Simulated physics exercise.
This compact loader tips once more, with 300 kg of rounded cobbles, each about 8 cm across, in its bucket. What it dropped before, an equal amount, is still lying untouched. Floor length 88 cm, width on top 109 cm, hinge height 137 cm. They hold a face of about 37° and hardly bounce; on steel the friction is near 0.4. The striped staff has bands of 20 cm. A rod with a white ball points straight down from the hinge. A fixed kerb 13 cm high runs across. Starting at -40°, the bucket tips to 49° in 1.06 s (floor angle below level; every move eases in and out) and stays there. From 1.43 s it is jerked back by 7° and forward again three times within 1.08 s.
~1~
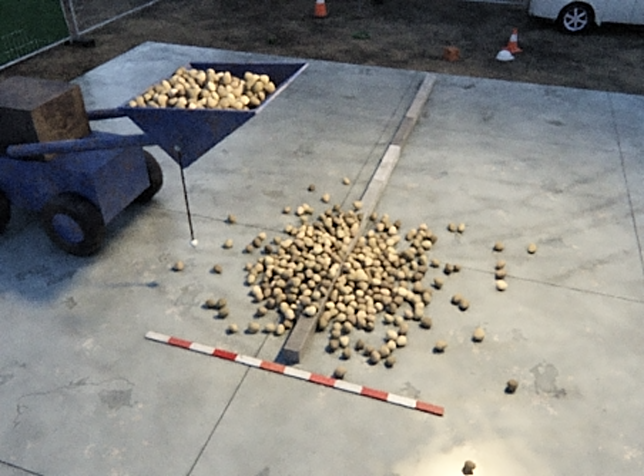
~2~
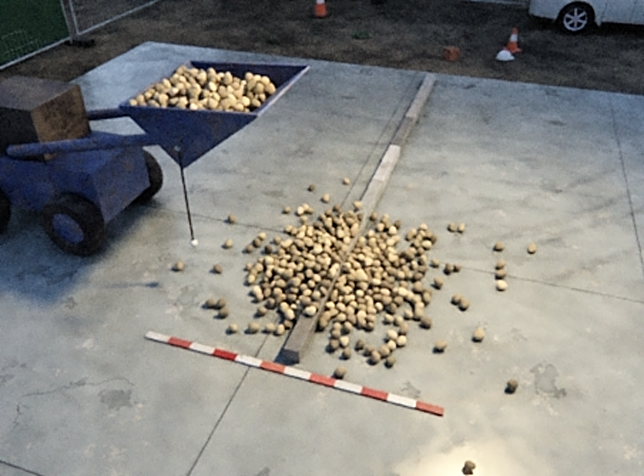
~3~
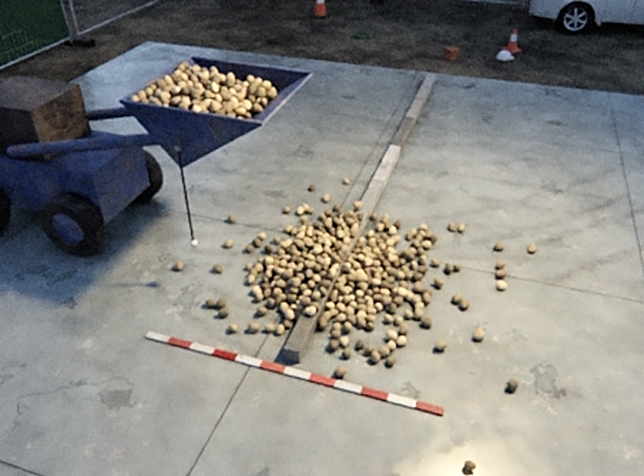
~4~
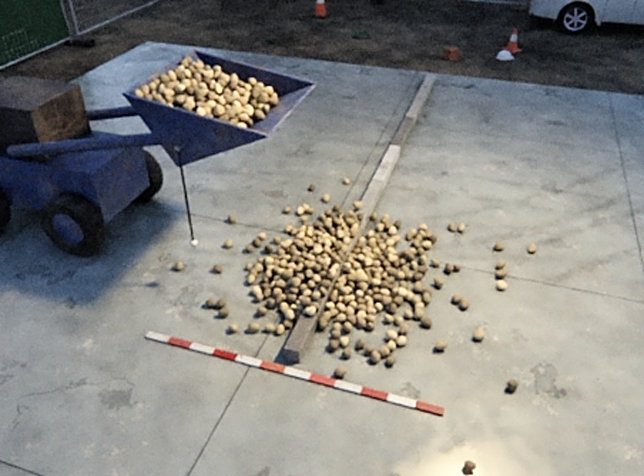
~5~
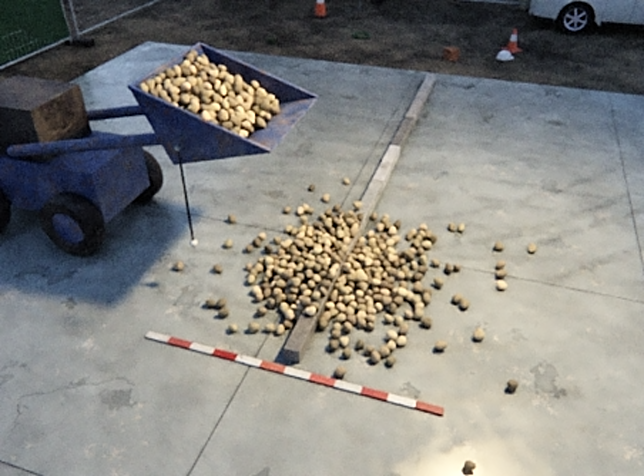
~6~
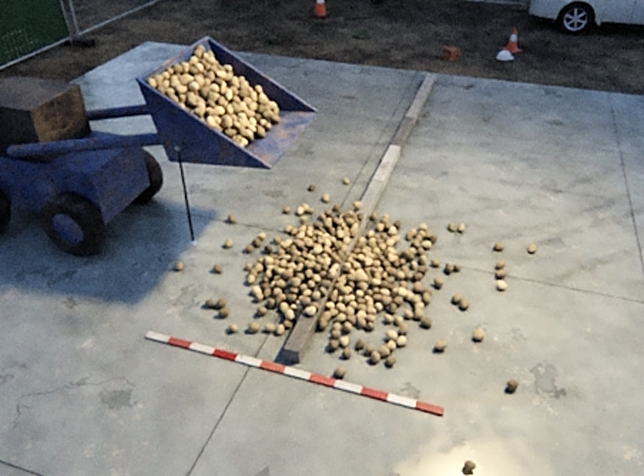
Blue loader bucket full of rounded stones tilting gradually forward, its front lip lowering, beside a still stone pile spread across a kerb.
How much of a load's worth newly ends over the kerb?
Some 10 per cent is added.
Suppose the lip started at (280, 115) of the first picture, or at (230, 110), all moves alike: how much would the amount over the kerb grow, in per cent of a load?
First some 35, then 0 per cent.
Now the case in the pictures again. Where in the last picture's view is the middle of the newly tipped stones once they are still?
Around (296, 254).
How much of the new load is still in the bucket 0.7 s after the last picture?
About 35 per cent.
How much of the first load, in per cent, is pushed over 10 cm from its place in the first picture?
About 10 per cent.
Then, 0.4 s after the last picture the floor is at 36°; in per cent of one load, 100 in the bucket, 59 on this side of the kerb, 41 over the kerb; the foremost stones are at (501, 303).
Then, 0.7 s after the last picture the floor is at 49°; in per cent of one load, 37 in the bucket, 123 on this side of the kerb, 41 over the kerb; the foremost stones are at (501, 303).
Then, 2.5 s after the last picture the floor is at 49°; in per cent of one load, 0 in the bucket, 149 on this side of the kerb, 51 over the kerb; the foremost stones are at (503, 297).
Then, 5.0 s after the last picture the floor is at 49°; in per cent of one load, 0 in the bucket, 149 on this side of the kerb, 51 over the kerb; the foremost stones are at (503, 297). Net gain over the kerb, 10.
